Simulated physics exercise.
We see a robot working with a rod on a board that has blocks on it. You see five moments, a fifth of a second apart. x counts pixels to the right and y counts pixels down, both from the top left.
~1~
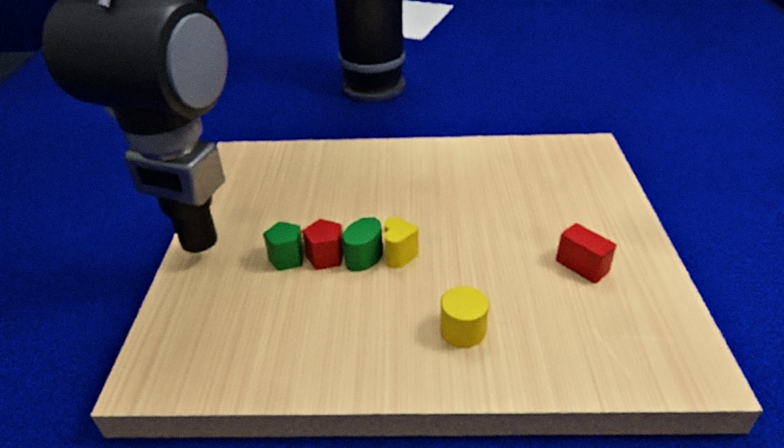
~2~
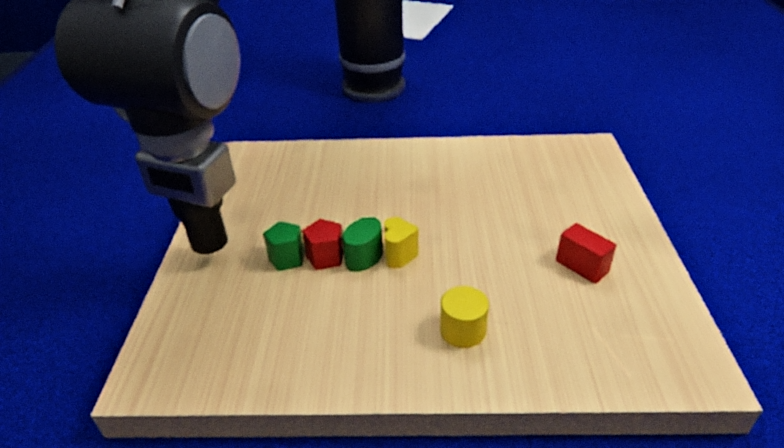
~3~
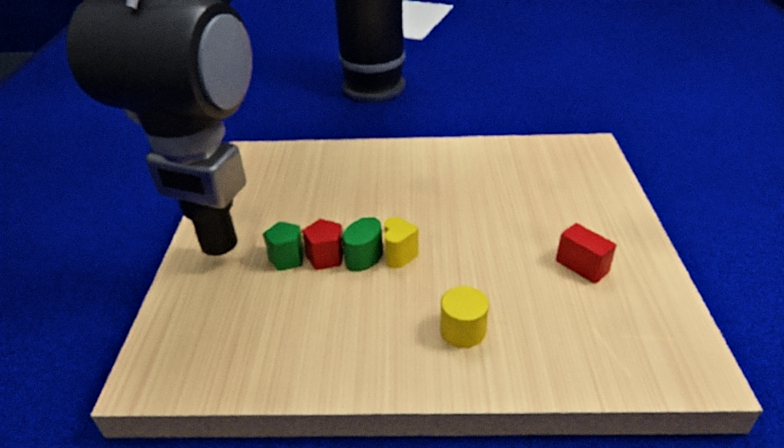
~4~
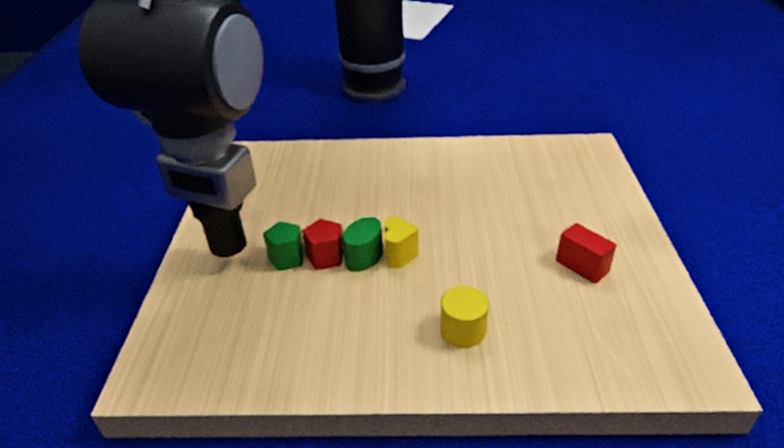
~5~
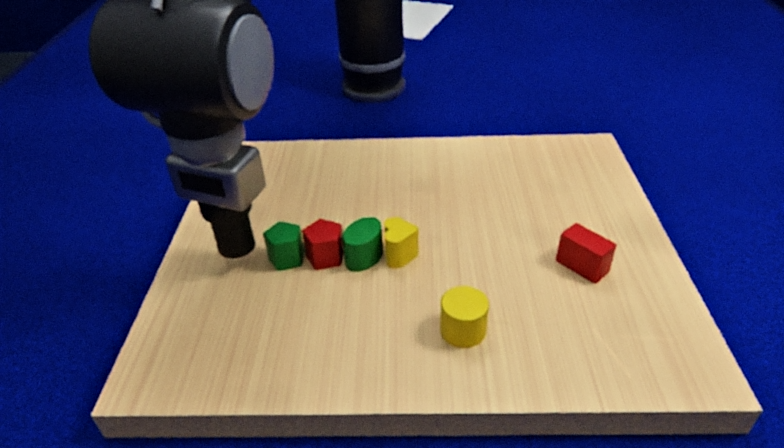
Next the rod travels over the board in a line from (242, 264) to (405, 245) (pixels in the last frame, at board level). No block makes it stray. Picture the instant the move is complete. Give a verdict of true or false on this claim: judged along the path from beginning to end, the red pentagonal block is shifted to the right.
False.
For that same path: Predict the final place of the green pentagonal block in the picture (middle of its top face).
The middle of its upper face will lie at (395, 199).
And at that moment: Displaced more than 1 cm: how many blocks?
In total, three or more blocks get moved by over 1 cm.
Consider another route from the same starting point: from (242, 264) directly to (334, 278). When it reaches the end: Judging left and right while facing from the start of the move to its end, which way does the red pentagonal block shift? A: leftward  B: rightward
A
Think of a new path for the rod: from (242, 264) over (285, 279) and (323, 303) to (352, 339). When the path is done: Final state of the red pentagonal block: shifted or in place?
Here the red pentagonal block moves off its spot.
The first path, step by step. One third of the way, rod at (294, 242); green pentagonal block at (330, 224), turned 15° anticlockwise; red pentagonal block at (365, 222), turned 15° clockwise; green oval at (397, 229); yellow heart at (429, 230), turned 20° clockwise.
Two thirds of the way, rod at (350, 236); green pentagonal block at (375, 210), turned 70° anticlockwise; red pentagonal block at (411, 209), turned 55° clockwise; green oval at (430, 227), turned 20° clockwise; yellow heart at (461, 234), turned 35° clockwise.
At the end, rod at (404, 228); green pentagonal block at (395, 199), turned 135° anticlockwise; red pentagonal block at (429, 201), turned 105° clockwise; green oval at (439, 227), turned 20° clockwise; yellow heart at (468, 236), turned 40° clockwise.
